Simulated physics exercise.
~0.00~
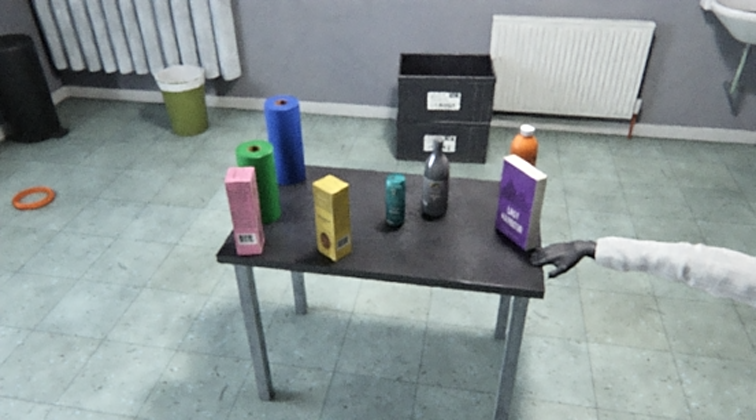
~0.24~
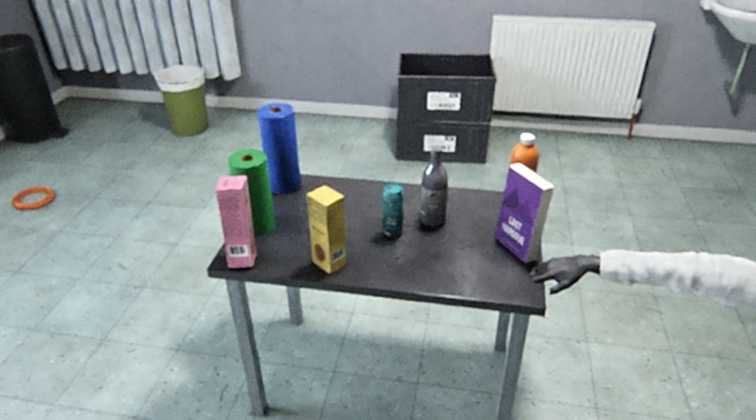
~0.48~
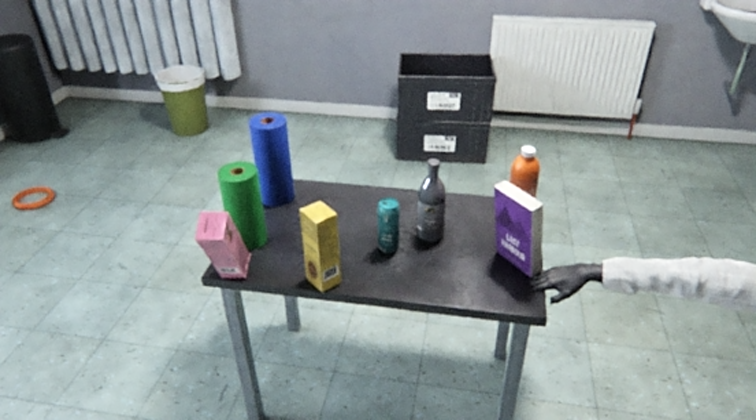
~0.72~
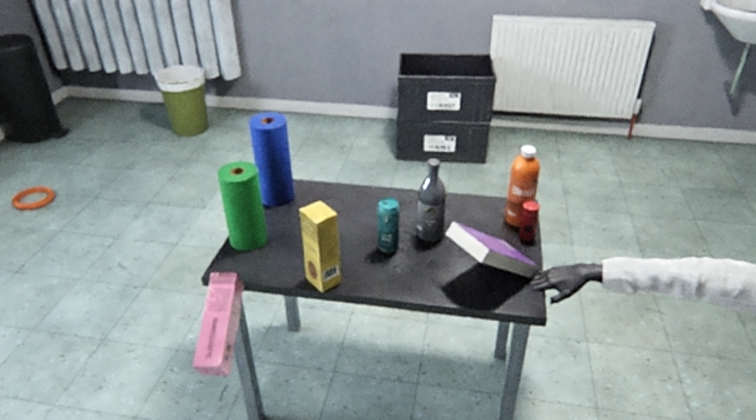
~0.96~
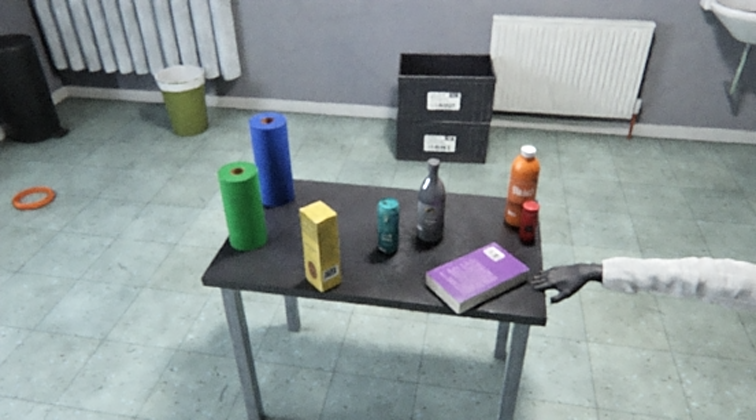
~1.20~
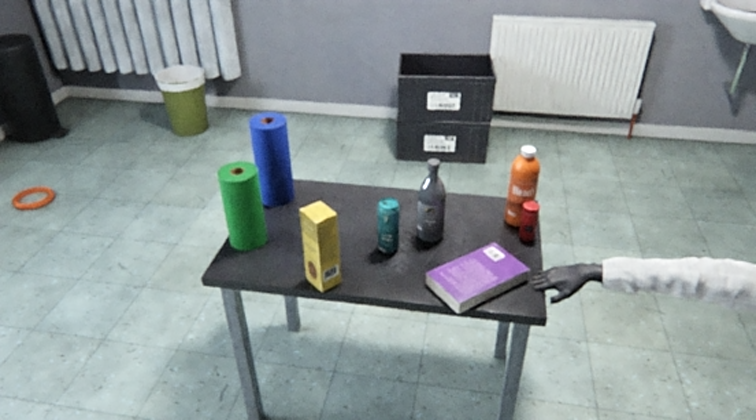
The table slides forward and stops, tipping the pink carton off and the purple book flat.
